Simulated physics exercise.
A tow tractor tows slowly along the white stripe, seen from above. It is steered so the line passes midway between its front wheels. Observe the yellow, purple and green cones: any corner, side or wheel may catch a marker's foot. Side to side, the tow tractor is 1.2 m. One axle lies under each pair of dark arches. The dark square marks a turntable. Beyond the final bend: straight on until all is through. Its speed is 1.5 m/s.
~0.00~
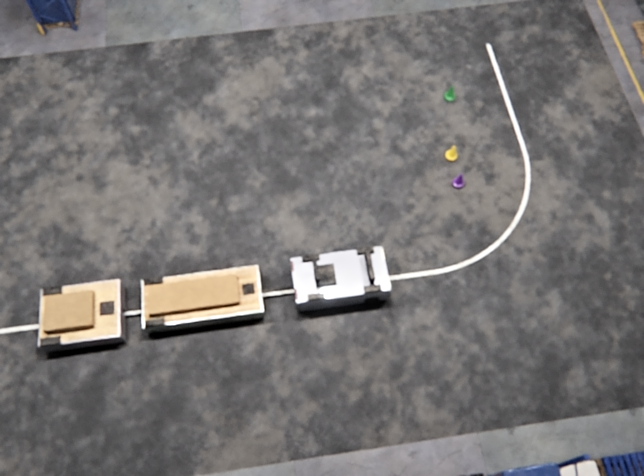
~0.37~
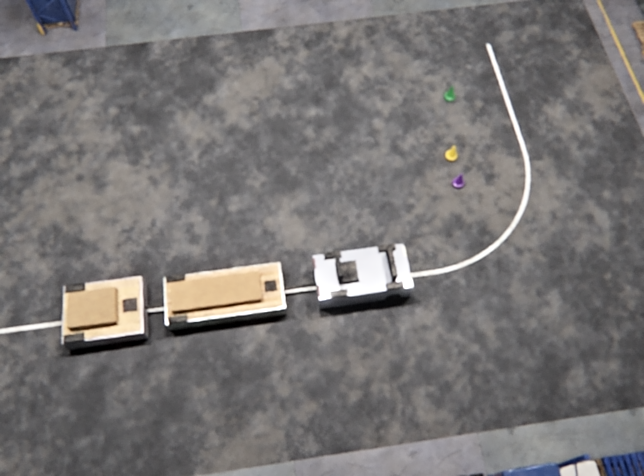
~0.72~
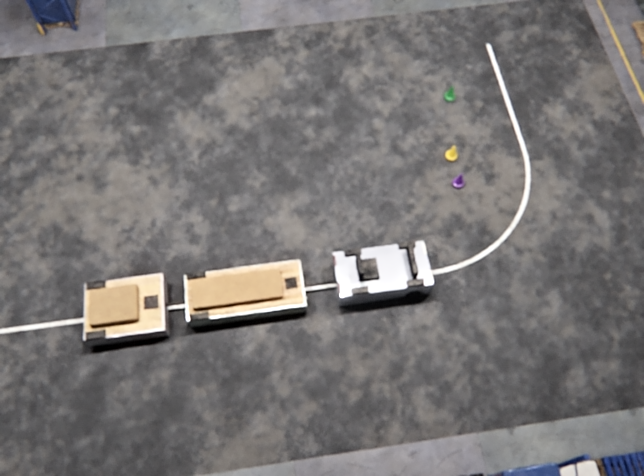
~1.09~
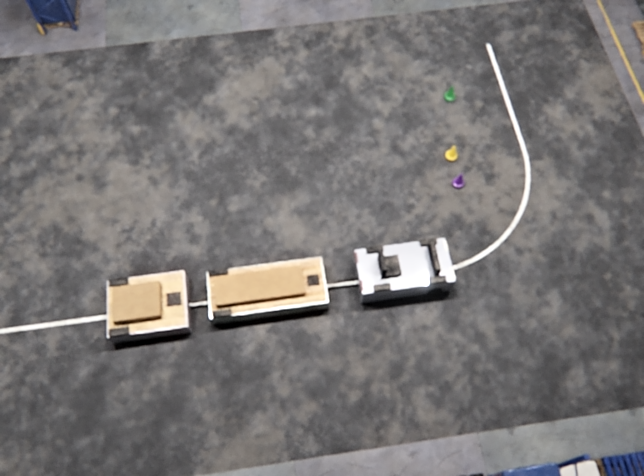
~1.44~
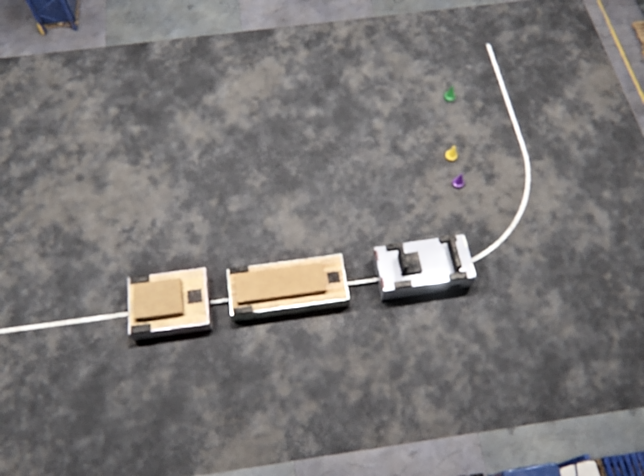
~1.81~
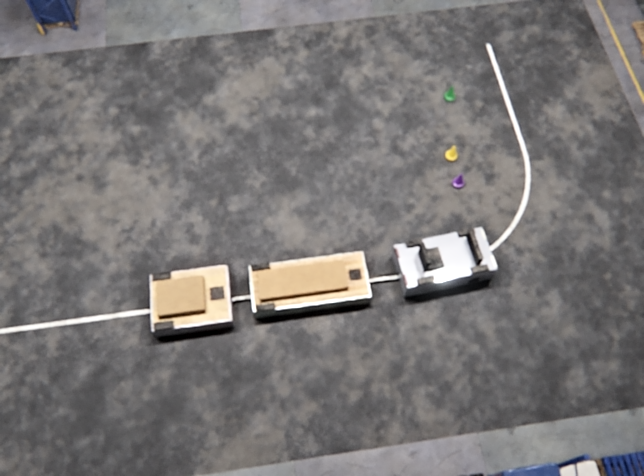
On a mottled grey floor, a white tractor towing two tan trailers moves slowly right along a white line, starting to turn left.
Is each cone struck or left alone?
Most likely yellow is kept clear of, most likely purple gets run into, most likely green is kept clear of.
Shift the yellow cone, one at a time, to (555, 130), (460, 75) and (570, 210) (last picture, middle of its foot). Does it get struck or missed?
In the first spot it is left alone, in the second contacted, and in the third left alone.
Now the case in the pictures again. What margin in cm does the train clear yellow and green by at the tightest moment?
Yellow 10 and green 30.
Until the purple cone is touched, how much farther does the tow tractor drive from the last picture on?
Roughly 8.5 metres more.
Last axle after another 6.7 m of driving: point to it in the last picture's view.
Approximate position: (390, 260).
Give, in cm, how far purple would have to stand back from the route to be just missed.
Purple: 35.
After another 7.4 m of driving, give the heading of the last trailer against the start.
Roughly 20°.
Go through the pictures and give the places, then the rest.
Nose (381, 269); last axle (51, 316); still straight; yellow (452, 154), purple (459, 181), green (450, 94); 2 trailers, in the first frame.
Nose (402, 266); last axle (74, 312); still straight, in the second frame.
Nose (423, 263); last axle (96, 309); still straight, in the third frame.
Nose (444, 260); last axle (119, 306); still straight, in the fourth frame.
Nose (464, 256); last axle (140, 303); turned 1°, in the fifth frame.
Nose (484, 249); last axle (163, 300); turned 4°; yellow (452, 154), purple (459, 181), green (450, 94), in the sixth frame.
Then, 7.7 s in, the last axle is at (445, 228) of the last picture, 90 cm off the line; the second trailer has hit purple.
Then, 9.7 s in, the last axle is at (491, 151) of the last picture, 120 cm off the line; yellow has been passed with 10 cm to spare.
Then, 11.3 s in, the last axle is at (494, 84) of the last picture, 50 cm off the line; green has been passed with 30 cm to spare.
Then, 12.4 s in, the last axle is at (488, 41) of the last picture, 25 cm off the line; 1 of 3 struck in all.
